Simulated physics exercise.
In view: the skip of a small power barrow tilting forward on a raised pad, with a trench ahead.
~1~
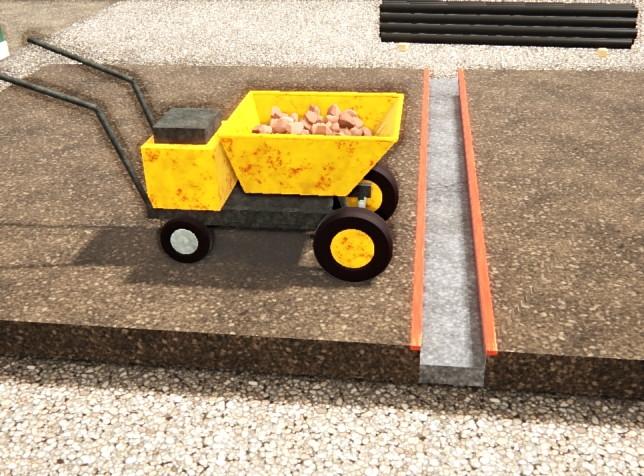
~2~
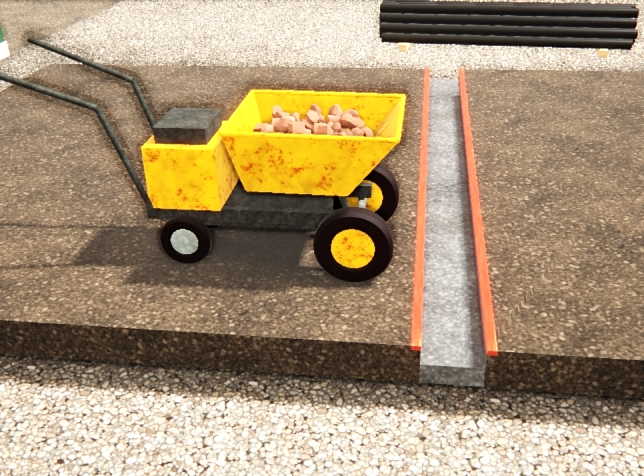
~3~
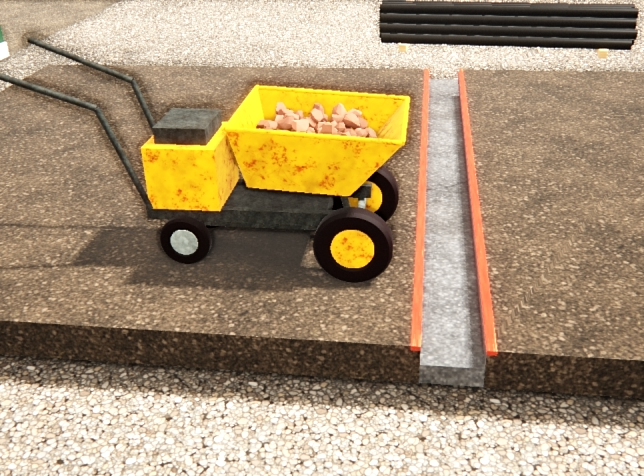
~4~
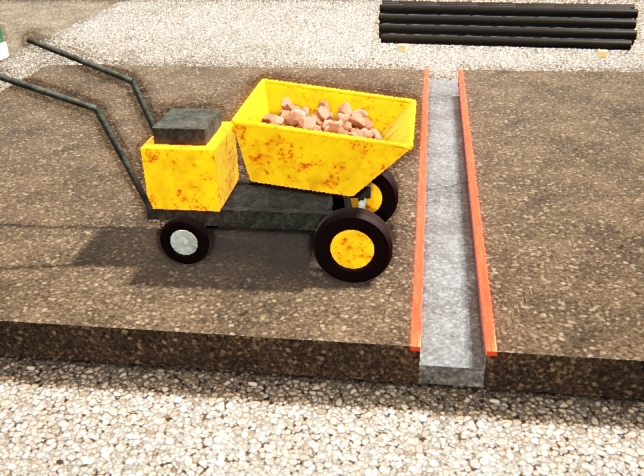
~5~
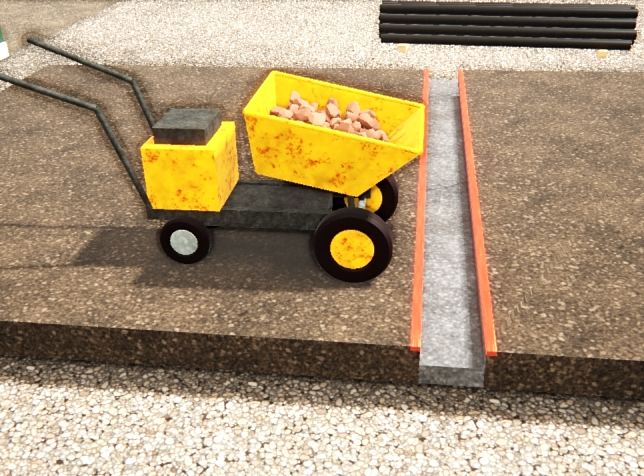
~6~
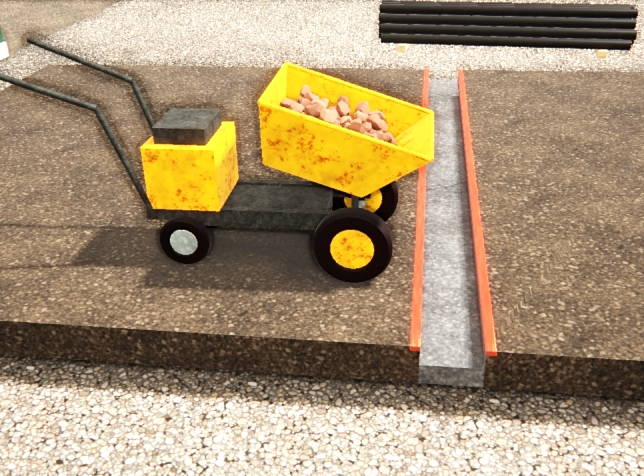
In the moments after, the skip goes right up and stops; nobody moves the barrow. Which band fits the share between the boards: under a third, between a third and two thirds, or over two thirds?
In the trench: Less than a third.
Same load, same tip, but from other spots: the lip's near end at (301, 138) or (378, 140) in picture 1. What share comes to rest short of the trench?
Near 20 % and 0 %.
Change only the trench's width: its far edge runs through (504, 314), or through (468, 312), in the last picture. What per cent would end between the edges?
First some 20, then 0 per cent.
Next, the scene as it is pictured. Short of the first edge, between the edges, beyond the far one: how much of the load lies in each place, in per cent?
About: Short 0, between 5, beyond 60 per cent.
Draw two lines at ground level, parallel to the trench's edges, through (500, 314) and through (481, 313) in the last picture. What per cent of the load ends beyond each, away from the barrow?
First some 50, then 60 per cent.
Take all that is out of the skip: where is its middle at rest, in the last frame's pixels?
Near (518, 252).
Soon, skip tipped steeply; all in the skip.
A while on, skip tipped right over; most in the skip; about a quarter beyond it; a stray few falling.
Towards the end, skip tipped right over; about a third in the skip; a small part in or heaped over the trench; about two thirds beyond it.
Finally, skip tipped right over; about a third in the skip; a small part in or heaped over the trench; about two thirds beyond it.
